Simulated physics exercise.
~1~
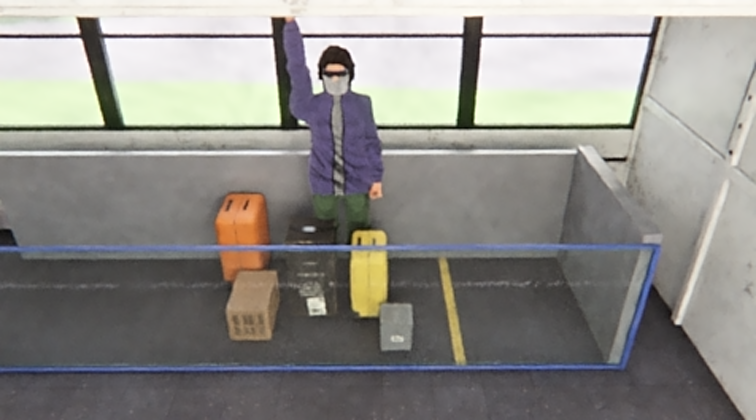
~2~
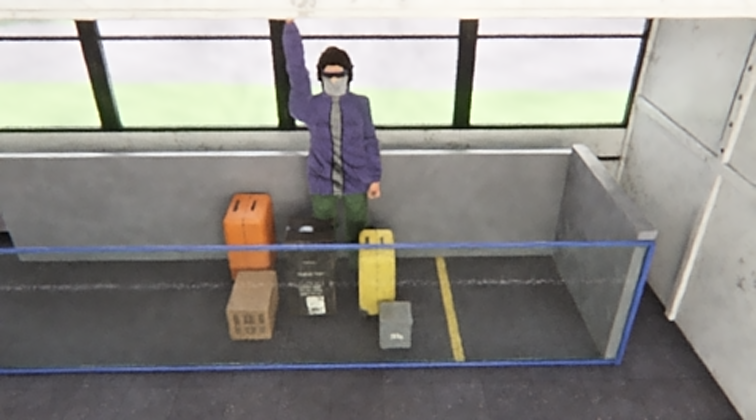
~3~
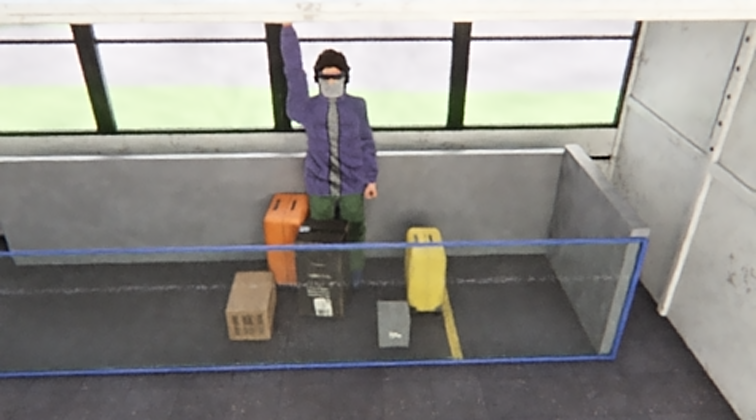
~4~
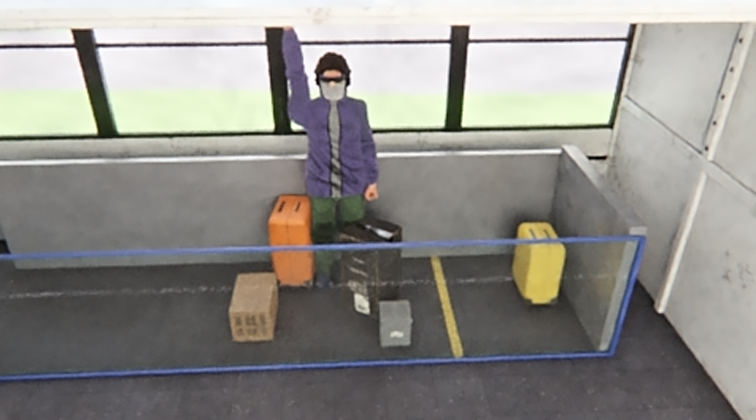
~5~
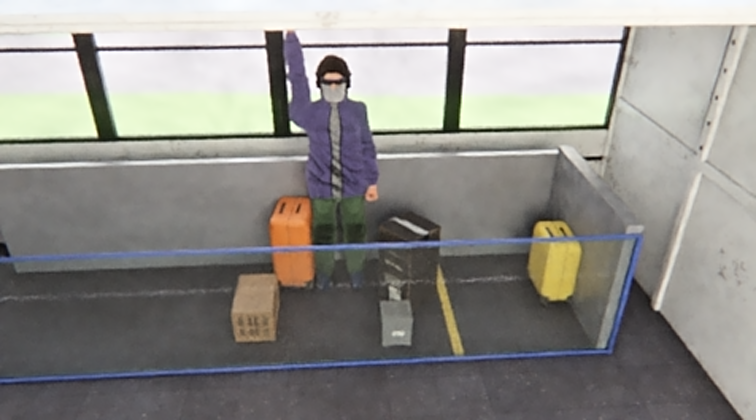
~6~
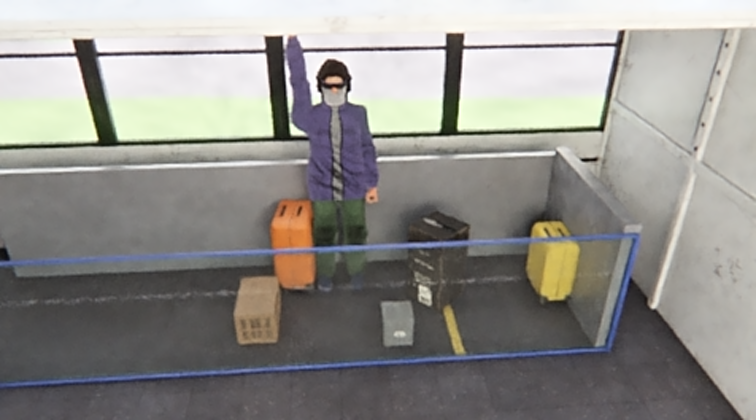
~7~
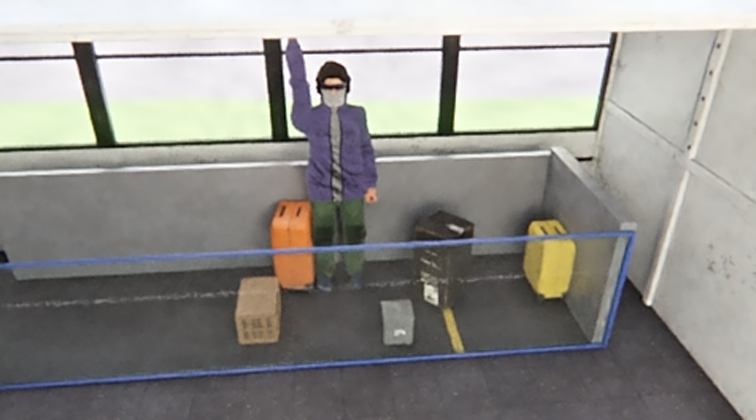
In a shuttle's luggage bay, a masked traveller stood with one arm raised as an orange case, a black bag and a yellow case slid right; the yellow one crossed the yellow line and settled near the end wall, while the crate and grey tub stayed put.
